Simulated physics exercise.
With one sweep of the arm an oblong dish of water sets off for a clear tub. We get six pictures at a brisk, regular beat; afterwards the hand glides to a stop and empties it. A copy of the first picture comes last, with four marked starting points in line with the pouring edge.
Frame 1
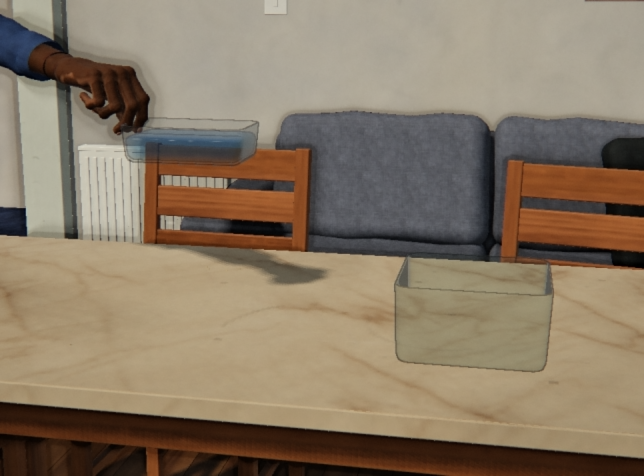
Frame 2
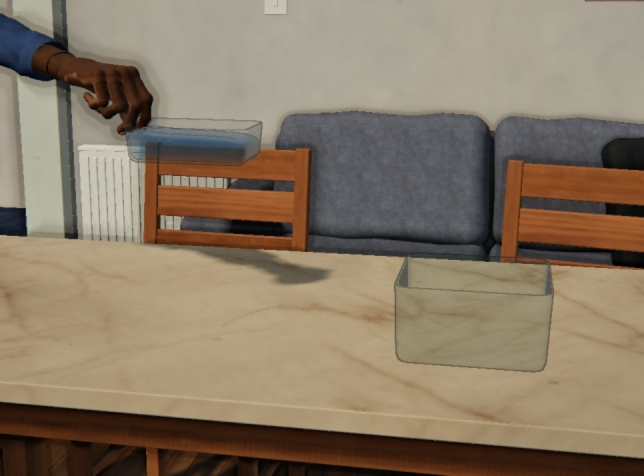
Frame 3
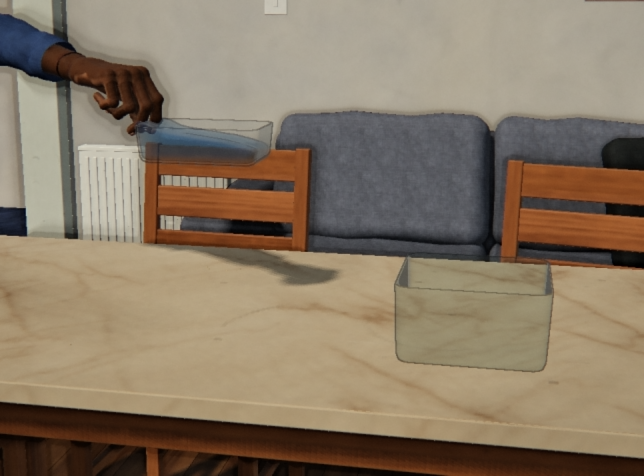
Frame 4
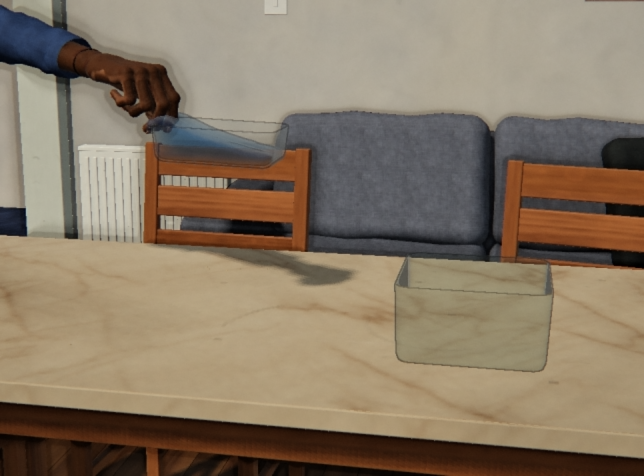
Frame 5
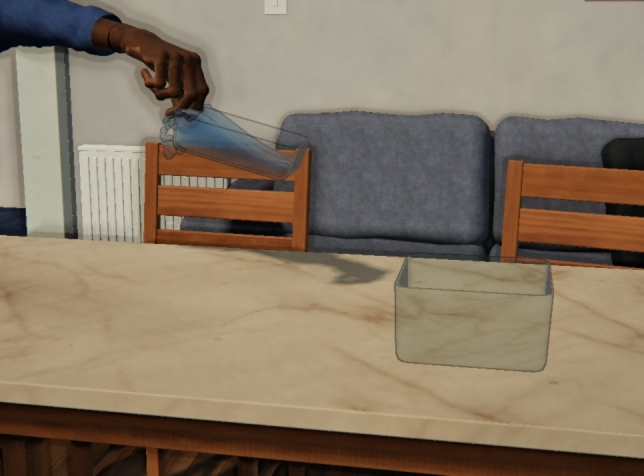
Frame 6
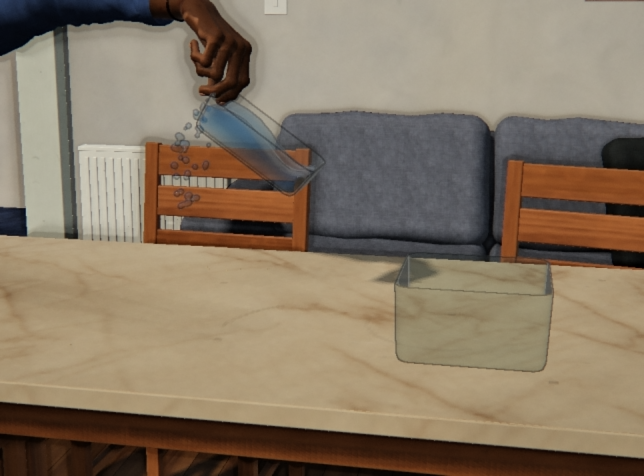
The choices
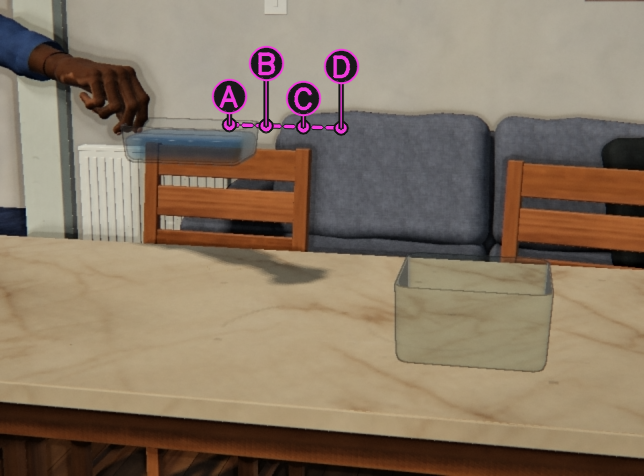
A room with a pale wall is seen from a still, level view across a marble-patterned table. An empty clear tub stands on the right of the table, with wooden chairs and grey-blue cushions behind, while a blue-sleeved arm holds a clear dish of blue water at upper left. The hand moves the dish rightward, tilting it down to the right, and droplets spill from its left side.
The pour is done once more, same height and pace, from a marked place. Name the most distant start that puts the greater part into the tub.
Use place C.
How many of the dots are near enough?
Two.
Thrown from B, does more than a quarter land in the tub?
Yes, clearly.
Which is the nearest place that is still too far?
That would be B.
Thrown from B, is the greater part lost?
Yes, that goes wrong.
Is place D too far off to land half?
No.
On the marked copy, A at (229, 124); B at (266, 125); C at (303, 126); D at (341, 128).
Choosing A, about 8 % lands in the tub, 89 % falls short and 4 % goes beside or beyond.
Choosing B, about 30 % lands in the tub, 62 % falls short and 8 % goes beside or beyond.
Choosing C, about 69 % lands in the tub, 22 % falls short and 9 % goes beside or beyond.
Choosing D, about 82 % lands in the tub, 12 % falls short and 6 % goes beside or beyond.
